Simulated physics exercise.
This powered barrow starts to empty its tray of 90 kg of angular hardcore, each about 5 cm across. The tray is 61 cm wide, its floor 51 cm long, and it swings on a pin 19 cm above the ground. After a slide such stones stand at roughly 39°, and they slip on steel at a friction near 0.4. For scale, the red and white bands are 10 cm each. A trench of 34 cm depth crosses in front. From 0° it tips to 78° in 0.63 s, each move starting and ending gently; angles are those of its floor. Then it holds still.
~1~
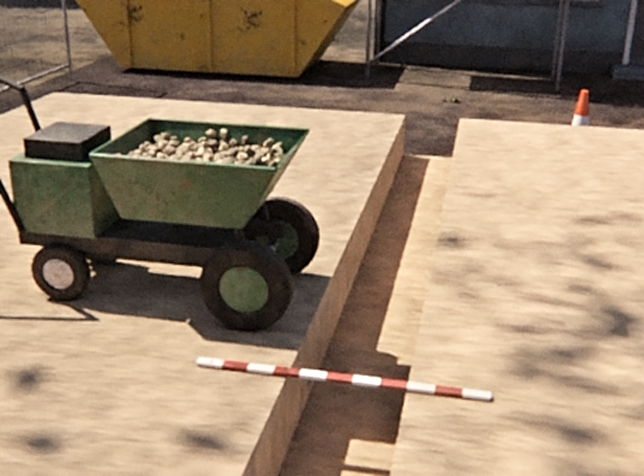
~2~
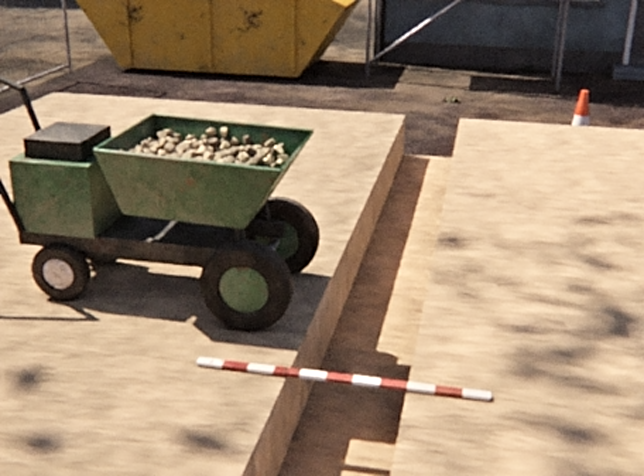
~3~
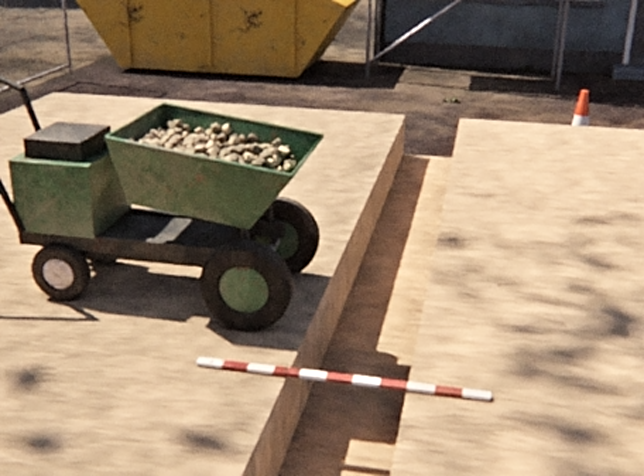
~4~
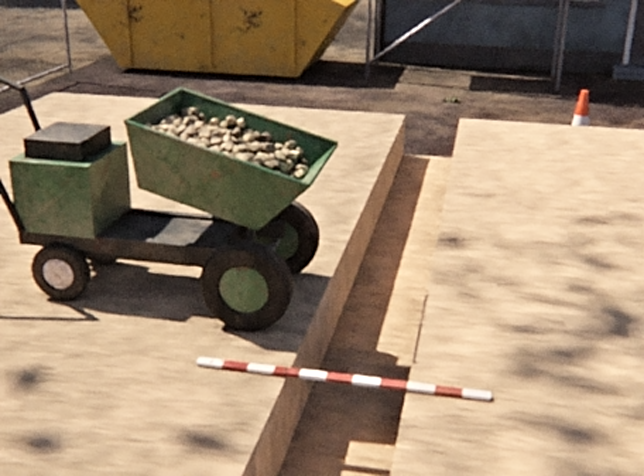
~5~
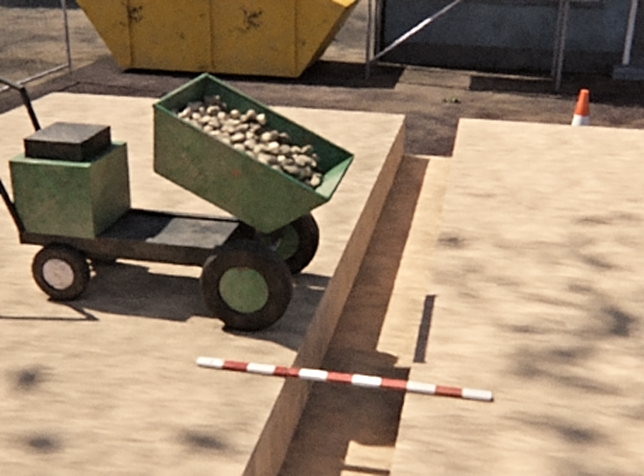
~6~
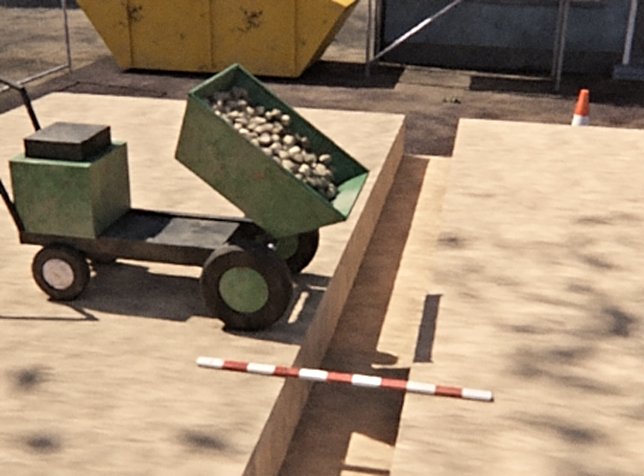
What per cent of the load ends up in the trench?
Close to 46 in a hundred.
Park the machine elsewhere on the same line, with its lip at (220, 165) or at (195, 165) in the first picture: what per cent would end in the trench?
Near 95 per cent from the first place, 100 from the second.
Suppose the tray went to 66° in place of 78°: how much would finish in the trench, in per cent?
In that case some 25 per cent.
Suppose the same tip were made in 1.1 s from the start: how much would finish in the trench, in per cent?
Then about 65 per cent.
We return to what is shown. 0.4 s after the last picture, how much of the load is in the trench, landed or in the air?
About 10 per cent by then.
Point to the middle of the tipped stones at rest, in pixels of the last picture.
Their middle is at about (431, 313).
Then, 0.2 s after the last picture the floor is at 65°, 100 % in the tray; the foremost stones are at (372, 240).
Then, 0.4 s after the last picture the floor is at 78°, 63 % in the tray, 11 % in the trench, 27 % past the trench; the foremost stones are at (472, 316).
Then, 0.8 s after the last picture the floor is at 78°, 20 % in the tray, 28 % in the trench, 52 % past the trench; the foremost stones are past the picture's edge.
Then, 2.7 s after the last picture the floor is at 78°, 3 % in the tray, 46 % in the trench, 51 % past the trench; the foremost stones are past the picture's edge.
